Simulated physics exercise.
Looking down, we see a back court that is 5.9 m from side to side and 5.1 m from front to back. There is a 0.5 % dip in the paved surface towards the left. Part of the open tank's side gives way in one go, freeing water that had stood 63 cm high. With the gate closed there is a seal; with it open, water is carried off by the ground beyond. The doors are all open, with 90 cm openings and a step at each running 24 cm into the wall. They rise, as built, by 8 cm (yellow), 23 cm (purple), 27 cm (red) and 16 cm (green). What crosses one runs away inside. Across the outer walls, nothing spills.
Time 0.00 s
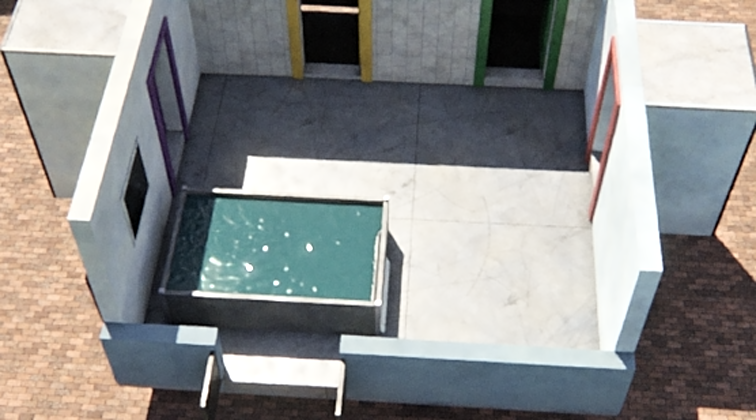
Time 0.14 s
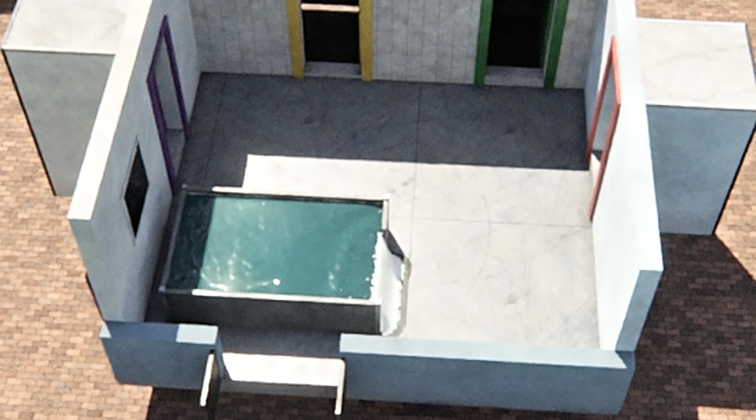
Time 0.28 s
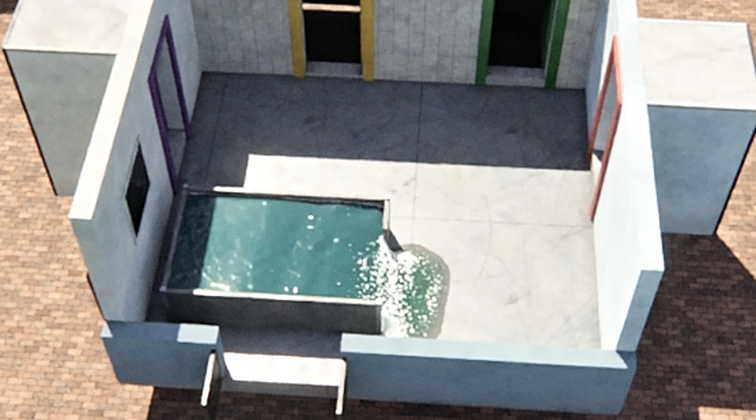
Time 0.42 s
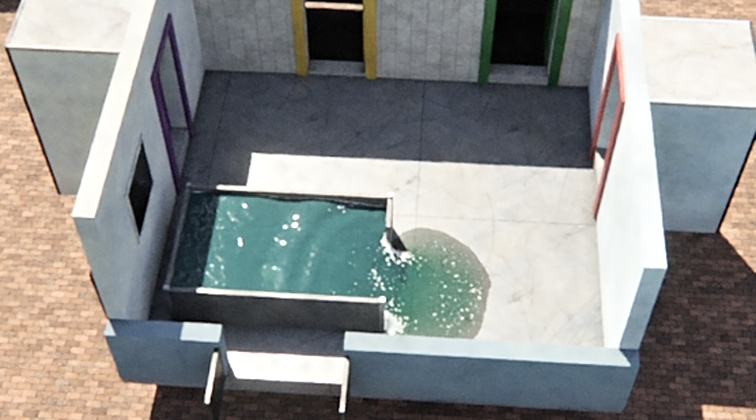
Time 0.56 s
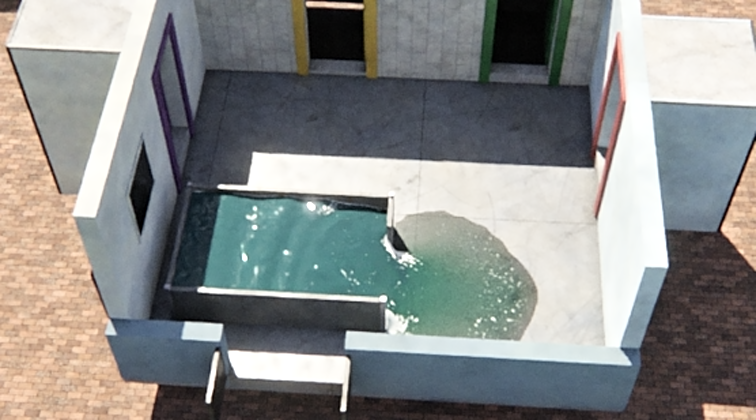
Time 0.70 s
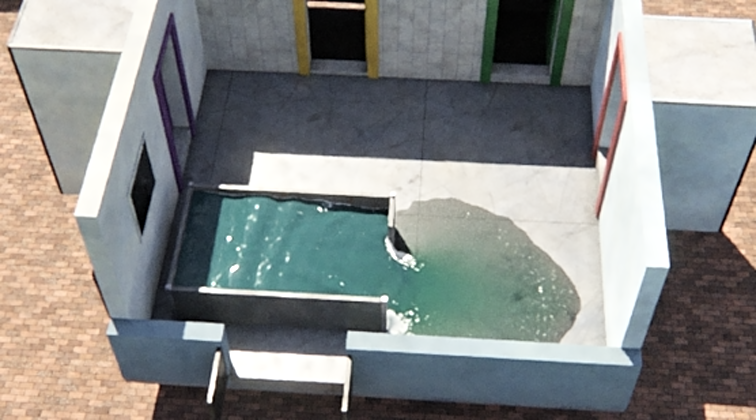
In a walled courtyard, water bursts from a tank's right side and spreads across the pale floor.
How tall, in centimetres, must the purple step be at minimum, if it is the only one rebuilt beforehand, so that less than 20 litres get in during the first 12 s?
It needs to be at least 11.5 cm tall.
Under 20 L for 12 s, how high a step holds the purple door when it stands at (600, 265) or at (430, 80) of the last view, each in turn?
First place around 24 cm, second around 10.0 cm.
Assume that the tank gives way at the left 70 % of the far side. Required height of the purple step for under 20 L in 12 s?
About 21 centimetres.
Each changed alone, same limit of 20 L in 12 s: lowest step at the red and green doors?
Close to 10.0 cm (red) and close to 20 cm (green).
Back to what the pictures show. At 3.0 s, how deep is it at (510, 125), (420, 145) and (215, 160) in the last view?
That's 3, 0 and 0 cm, in the order given.
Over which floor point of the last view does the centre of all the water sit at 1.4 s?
(339, 278), roughly.
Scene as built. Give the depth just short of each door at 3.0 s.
Centimetres: Yellow = 0, purple = 0, red = 16, green = 8.
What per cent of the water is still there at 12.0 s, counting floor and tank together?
I'd put it at about 92 per cent.
After 1.4 s water covers 30 % of the floor, deepest (46 cm) near (599, 380); it has not reached the purple door.
After 3.0 s water covers 40 % of the floor, deepest (35 cm) near (598, 355); it has not reached the purple door.
After 12.0 s water covers 95 % of the floor, deepest (16 cm) near (202, 96); 15 cm at the purple door, 0 litres in over its 23 cm step.
At the purple door as built, the water arrived by 6.0 s and peaked near 15 cm at 9.0 s.
With a step of 10 cm, 40 litres would have come in within the 12 s; with 13.5 cm, 4 litres. So under 20 litres takes about 11.5 cm.
